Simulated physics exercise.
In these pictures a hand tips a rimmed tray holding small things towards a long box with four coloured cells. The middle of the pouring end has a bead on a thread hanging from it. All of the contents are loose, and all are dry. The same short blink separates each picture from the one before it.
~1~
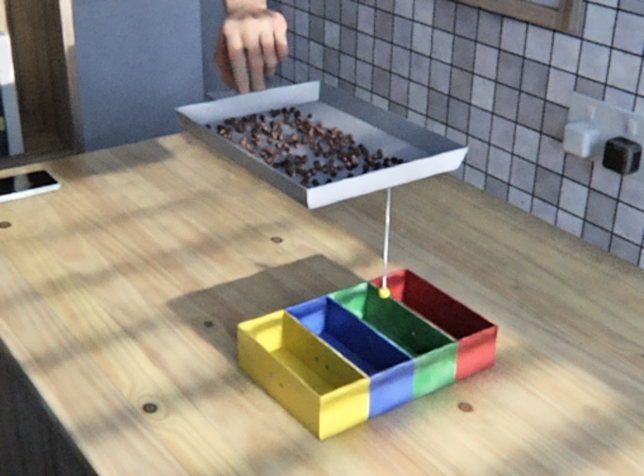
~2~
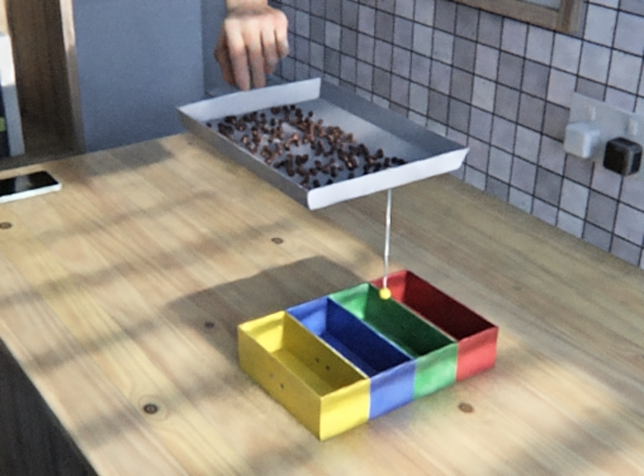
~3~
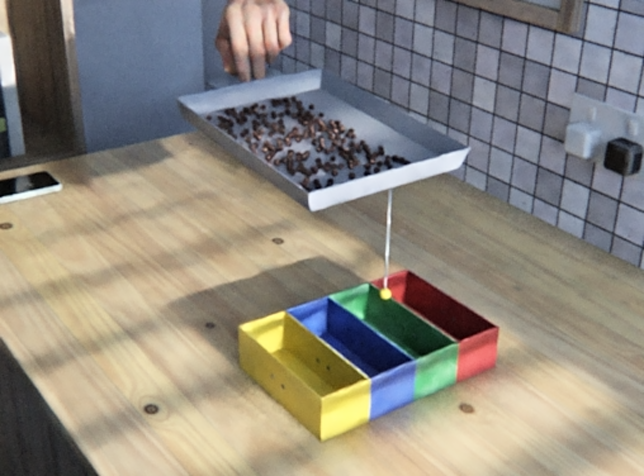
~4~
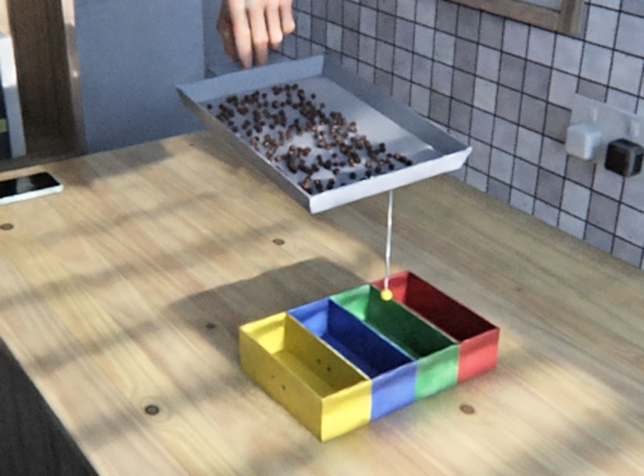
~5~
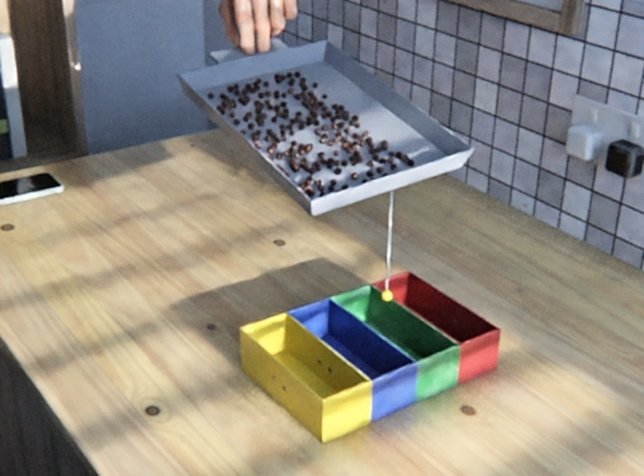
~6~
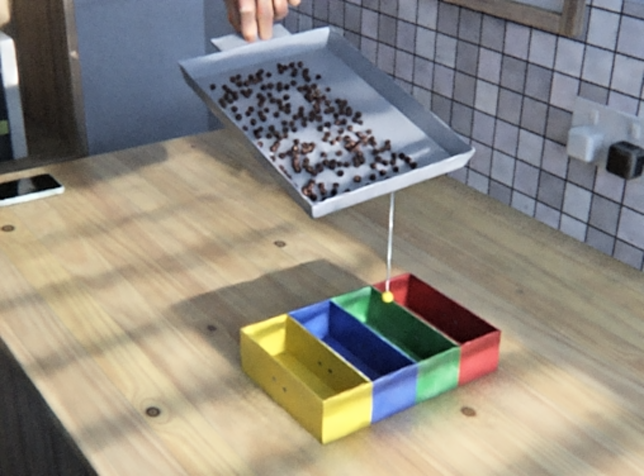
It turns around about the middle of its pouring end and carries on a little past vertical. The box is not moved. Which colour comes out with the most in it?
Fullest: The blue cell.
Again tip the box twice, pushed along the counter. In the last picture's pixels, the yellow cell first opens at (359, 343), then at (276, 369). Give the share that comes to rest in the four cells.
You'd see around 60 per cent and then around 100 per cent.
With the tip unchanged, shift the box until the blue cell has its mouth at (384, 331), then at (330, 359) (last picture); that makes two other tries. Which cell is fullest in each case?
Yellow, then the blue one.
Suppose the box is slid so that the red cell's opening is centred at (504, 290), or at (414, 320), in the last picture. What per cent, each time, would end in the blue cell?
Roughly 0 per cent, then roughly 60 per cent.
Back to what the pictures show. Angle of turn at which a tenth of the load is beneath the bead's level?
I'd say close to 90 degrees.
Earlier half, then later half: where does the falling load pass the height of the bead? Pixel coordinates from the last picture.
I'd put it at roughly (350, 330), and after that at roughly (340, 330).
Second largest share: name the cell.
Second is the yellow one.
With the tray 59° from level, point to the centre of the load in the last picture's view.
In the last view, the load is centred near (344, 195).
Soon, tray tipped steeply; nearly all on the tray; a stray few in the yellow cell; a stray few in the blue cell; a small part falling or outside the box.
A while on, tray tipped right over; about a third on the tray; about a quarter in the blue cell; a small part in the yellow cell; a stray few in the green cell; about a third falling or outside the box.
Towards the end, tray tipped past a quarter turn; about half in the blue cell; about a third in the yellow cell; a small part in the green cell; a stray few falling or outside the box.
Finally, tray tipped past a quarter turn; about half in the blue cell; about a third in the yellow cell; a small part in the green cell; none in the red cell; a stray few outside the box.
